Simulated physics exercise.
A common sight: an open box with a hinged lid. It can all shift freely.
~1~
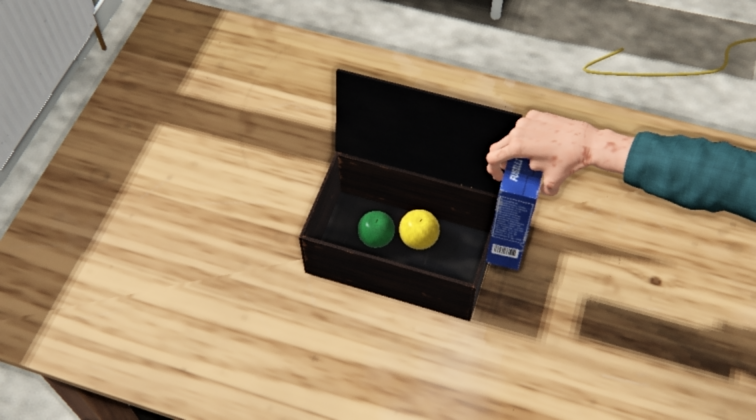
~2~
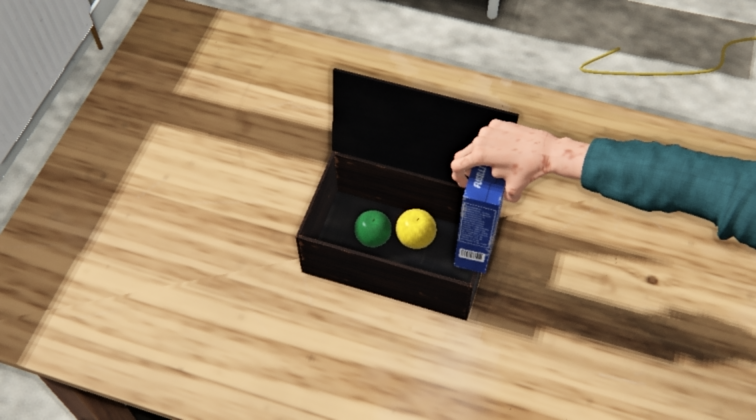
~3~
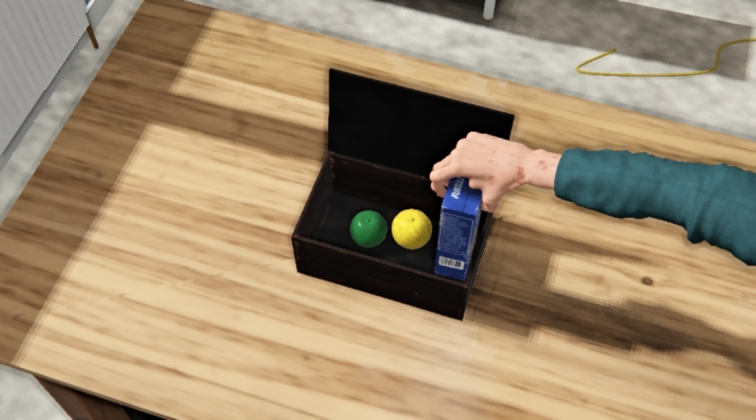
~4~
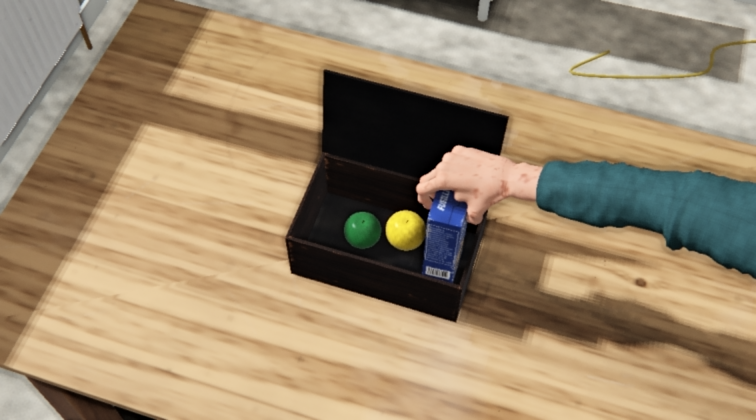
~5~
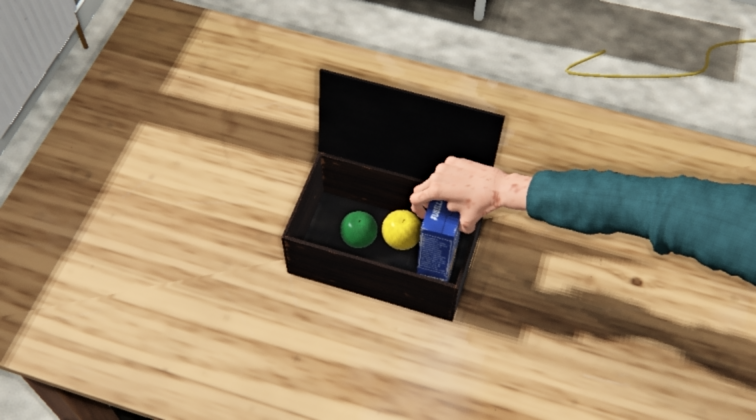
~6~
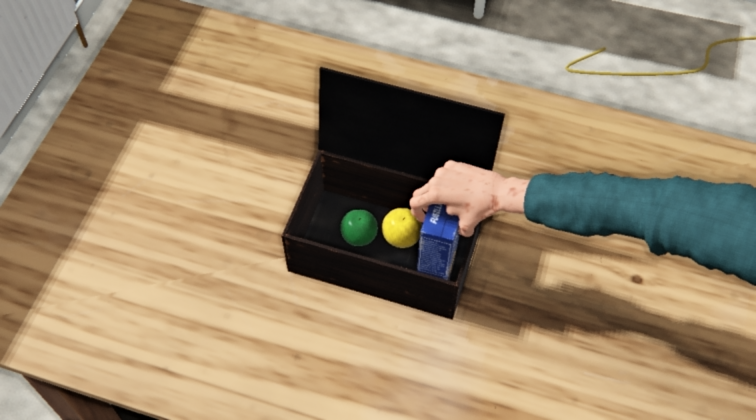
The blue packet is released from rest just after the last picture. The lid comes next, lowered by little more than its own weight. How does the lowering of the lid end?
The lid is stopped partway open.
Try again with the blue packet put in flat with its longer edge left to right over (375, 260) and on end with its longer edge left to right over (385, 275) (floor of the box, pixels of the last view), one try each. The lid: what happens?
So, first it fits down fine, then it won't go down.
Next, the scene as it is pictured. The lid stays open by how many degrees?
The answer is about 50 degrees.
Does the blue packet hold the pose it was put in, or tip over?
It stays as it was set.
Then, 1.30 s later than the last frame, lid 78° above the rim.
Then, 1.90 s later than the last frame, lid 52° above the rim.
When it is over, lid 52° above the rim; all 3 as before. End places, in pixels of the last picture, blue packet near (439, 247).
